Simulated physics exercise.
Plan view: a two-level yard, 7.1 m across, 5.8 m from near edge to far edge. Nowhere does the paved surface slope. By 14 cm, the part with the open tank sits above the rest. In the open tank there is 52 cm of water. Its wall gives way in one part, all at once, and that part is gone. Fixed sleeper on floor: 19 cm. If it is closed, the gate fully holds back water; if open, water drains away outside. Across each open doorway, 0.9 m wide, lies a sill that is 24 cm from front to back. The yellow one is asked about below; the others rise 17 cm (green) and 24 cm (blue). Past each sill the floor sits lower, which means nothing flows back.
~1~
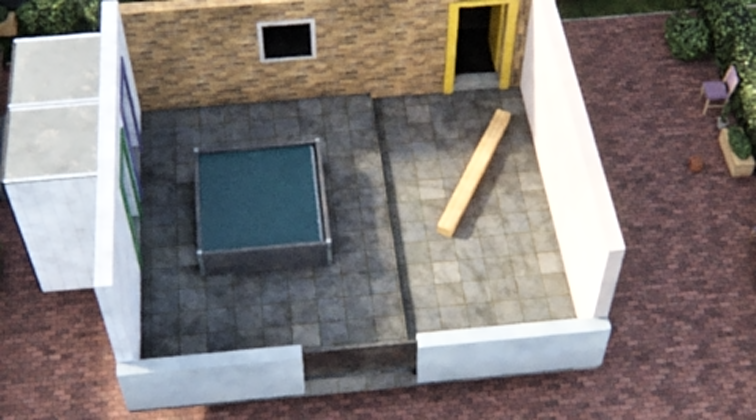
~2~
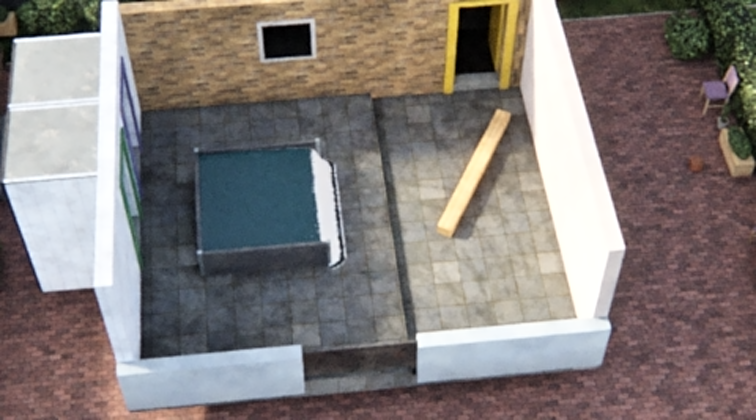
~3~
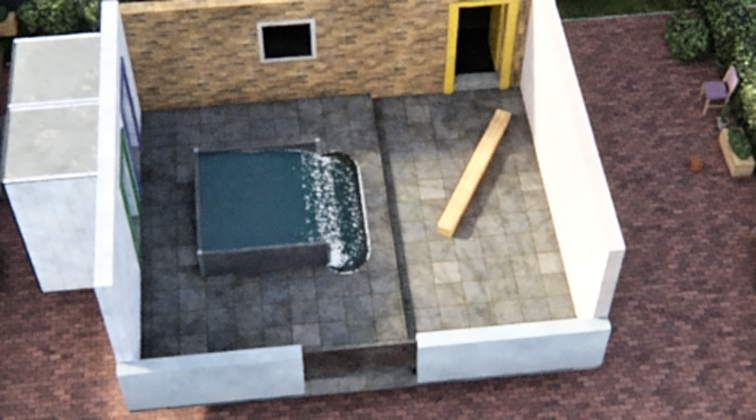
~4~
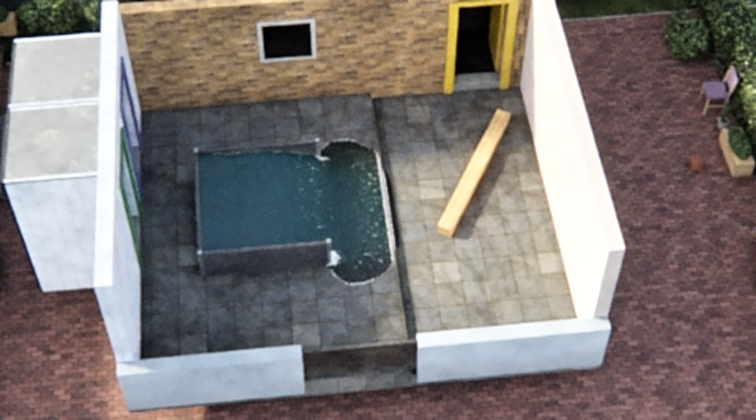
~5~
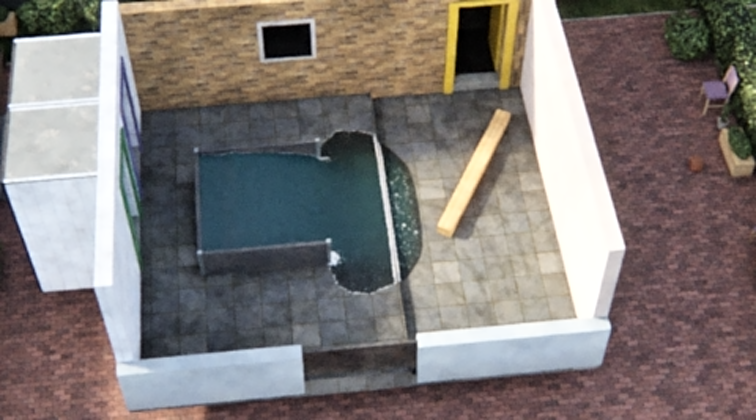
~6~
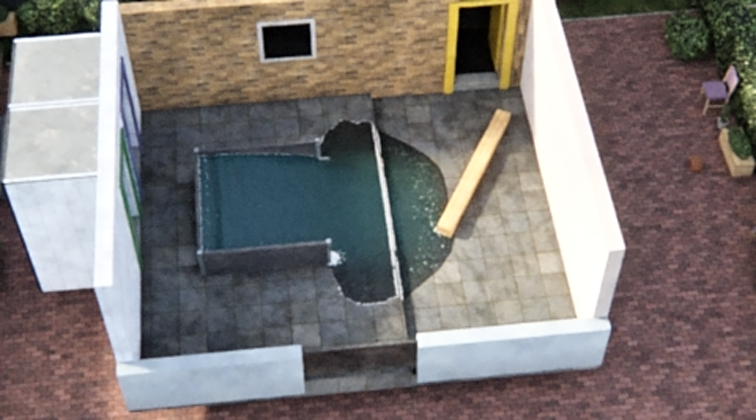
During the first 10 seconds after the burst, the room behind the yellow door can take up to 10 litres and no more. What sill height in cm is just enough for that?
I would say about 27 cm is just enough.
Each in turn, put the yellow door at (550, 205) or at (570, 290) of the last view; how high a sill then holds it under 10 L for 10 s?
Minimums: Roughly 13.0 cm and 16 cm.
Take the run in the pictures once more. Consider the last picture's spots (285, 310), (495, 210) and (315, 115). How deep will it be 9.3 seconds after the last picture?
Roughly 1, 13 and 1 cm, in turn.
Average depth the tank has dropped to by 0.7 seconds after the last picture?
The average depth is some 29 cm.
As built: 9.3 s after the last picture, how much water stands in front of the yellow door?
Some 15.5 cm.
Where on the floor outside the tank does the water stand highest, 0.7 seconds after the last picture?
About (452, 198).
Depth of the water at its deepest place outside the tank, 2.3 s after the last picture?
38 cm.
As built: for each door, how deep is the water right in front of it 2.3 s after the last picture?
Green door: 0 cm; blue door: 0 cm; yellow door: 29 cm.
Then, 0.7 s after the last picture water covers 35 % of the floor, deepest (32 cm) near (452, 198); it has not reached the yellow door.
Then, 2.3 s after the last picture water covers 55 % of the floor, deepest (38 cm) near (517, 87); 29 cm at the yellow door, 36 litres in over its 18 cm sill.
Then, 9.3 s after the last picture water covers 50 % of the floor, deepest (18 cm) near (530, 137); 16 cm at the yellow door, 80 litres in over its 18 cm sill.
At the yellow door as built, the water peaked near 30 cm, 1.9 s after the last picture.
With a sill of 22 cm, 39 litres would have come in within the 10 s; with 30 cm, 2 litres. So under 10 litres takes about 27 cm.
